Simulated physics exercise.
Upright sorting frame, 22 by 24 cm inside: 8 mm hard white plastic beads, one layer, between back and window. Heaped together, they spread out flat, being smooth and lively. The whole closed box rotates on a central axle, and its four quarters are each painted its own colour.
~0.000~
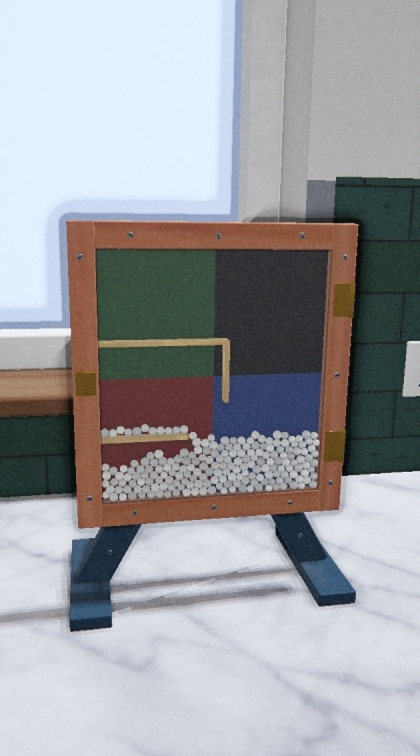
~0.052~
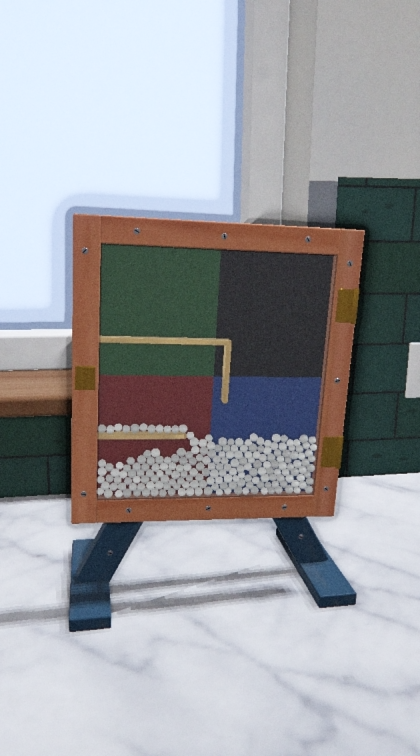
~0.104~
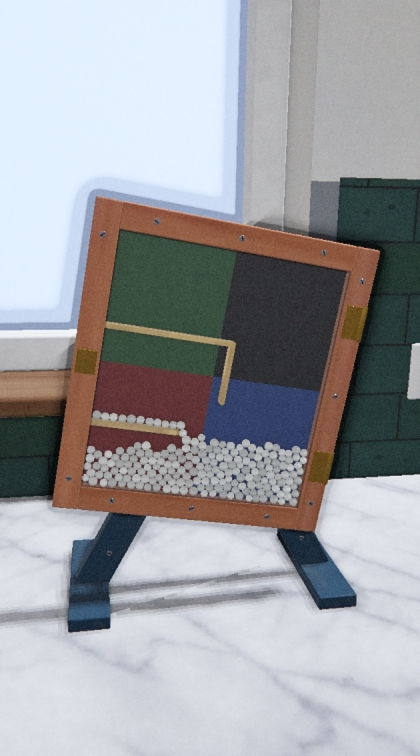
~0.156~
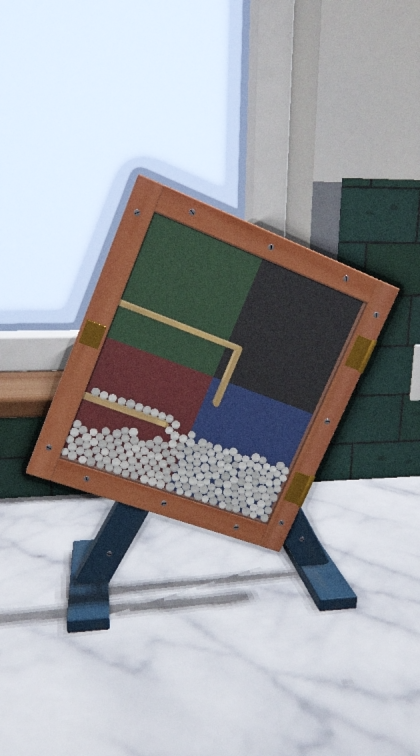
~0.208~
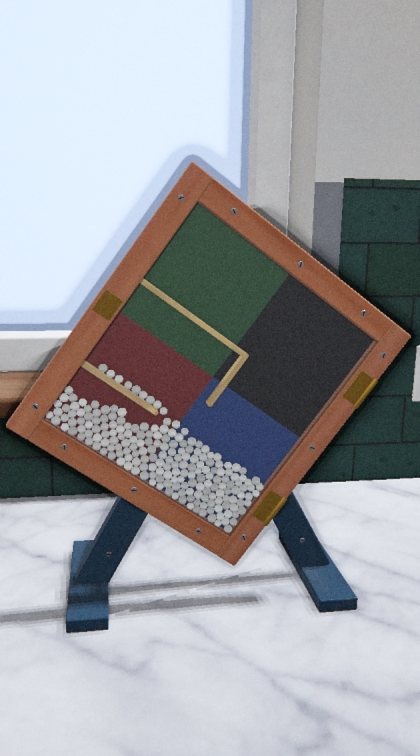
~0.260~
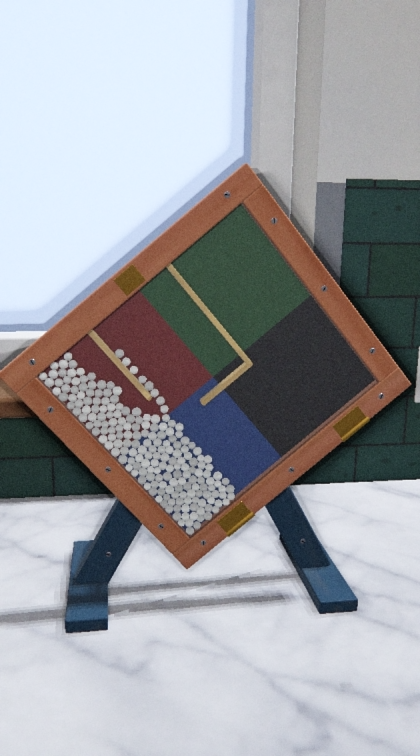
The footage shows an upright wooden-framed box with green, black, red and blue quarters turning clockwise on its stand, slowly at first, while the many small white beads inside shift and heap toward the lower left side.
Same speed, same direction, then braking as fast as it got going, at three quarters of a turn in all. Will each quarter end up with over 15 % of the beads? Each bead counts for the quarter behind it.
Red: No; blue: No; black: Yes; green: Yes.
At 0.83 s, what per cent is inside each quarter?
Red quarter: 0; blue quarter: 0; black quarter: 55; green quarter: 45.
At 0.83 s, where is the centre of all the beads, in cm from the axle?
It sits about 4 cm left and about 8 cm below the axle.
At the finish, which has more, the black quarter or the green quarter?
The larger share ends in the green quarter.
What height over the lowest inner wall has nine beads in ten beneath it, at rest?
It comes to around 13 cm.
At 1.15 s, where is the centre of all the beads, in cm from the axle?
Roughly 8 cm to the left of the axle and 3 cm below it.
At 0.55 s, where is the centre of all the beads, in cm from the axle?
6 cm left, 4 cm below.
After 0.55 s it has turned 128°, the beads' middle is 6 cm left of and 4 cm below the axle; by quarter, blue 65 %, black 35 %.
After 1.15 s it has turned 270°, the beads' middle is 8 cm left of and 3 cm below the axle; by quarter, black 25 %, green 75 %.
At rest by 3.1 s, red 0 %, blue 0 %, black 25 %, green 75 %.
